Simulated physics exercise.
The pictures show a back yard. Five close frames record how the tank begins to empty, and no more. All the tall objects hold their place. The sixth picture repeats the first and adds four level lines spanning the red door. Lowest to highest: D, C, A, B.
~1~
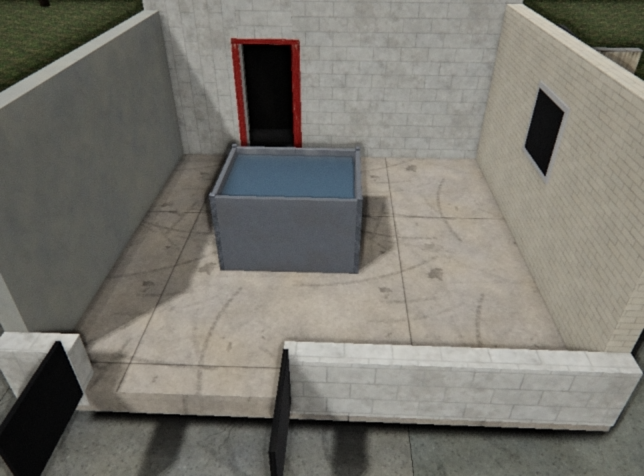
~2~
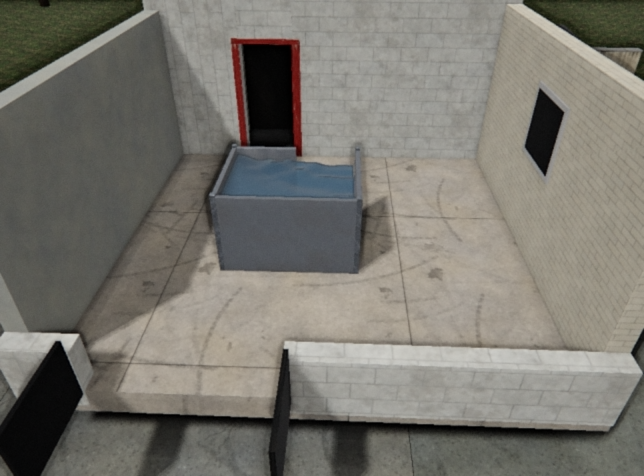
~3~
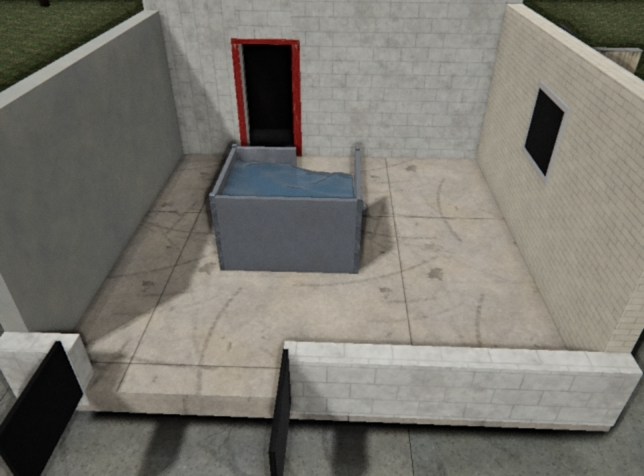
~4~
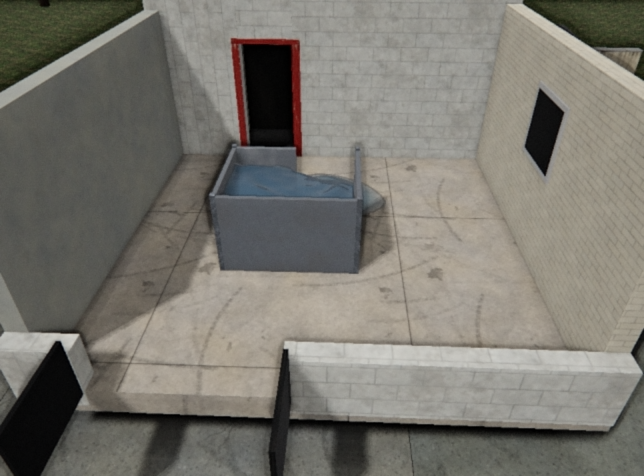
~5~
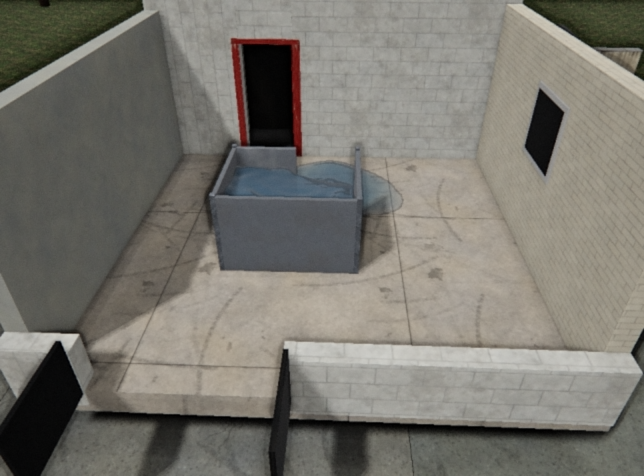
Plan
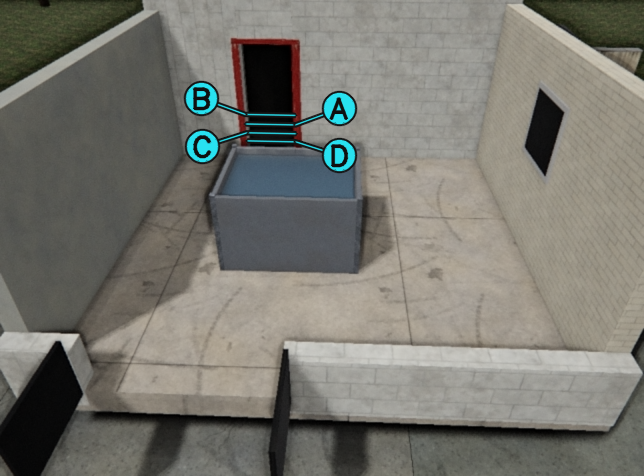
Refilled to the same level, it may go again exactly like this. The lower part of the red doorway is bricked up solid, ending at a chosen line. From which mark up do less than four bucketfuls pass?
Take D.
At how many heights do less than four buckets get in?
All of them.
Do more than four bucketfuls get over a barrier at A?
No.
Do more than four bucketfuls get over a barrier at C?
No, not at all.
On the marked copy, A at (270, 124); B at (270, 114); C at (271, 133); D at (271, 141); from the bottom up D, C, A, B.
If A is chosen, nothing gets over.
If B is chosen, nothing gets over.
If C is chosen, nothing gets over.
If D is chosen, a bucket or two gets in.
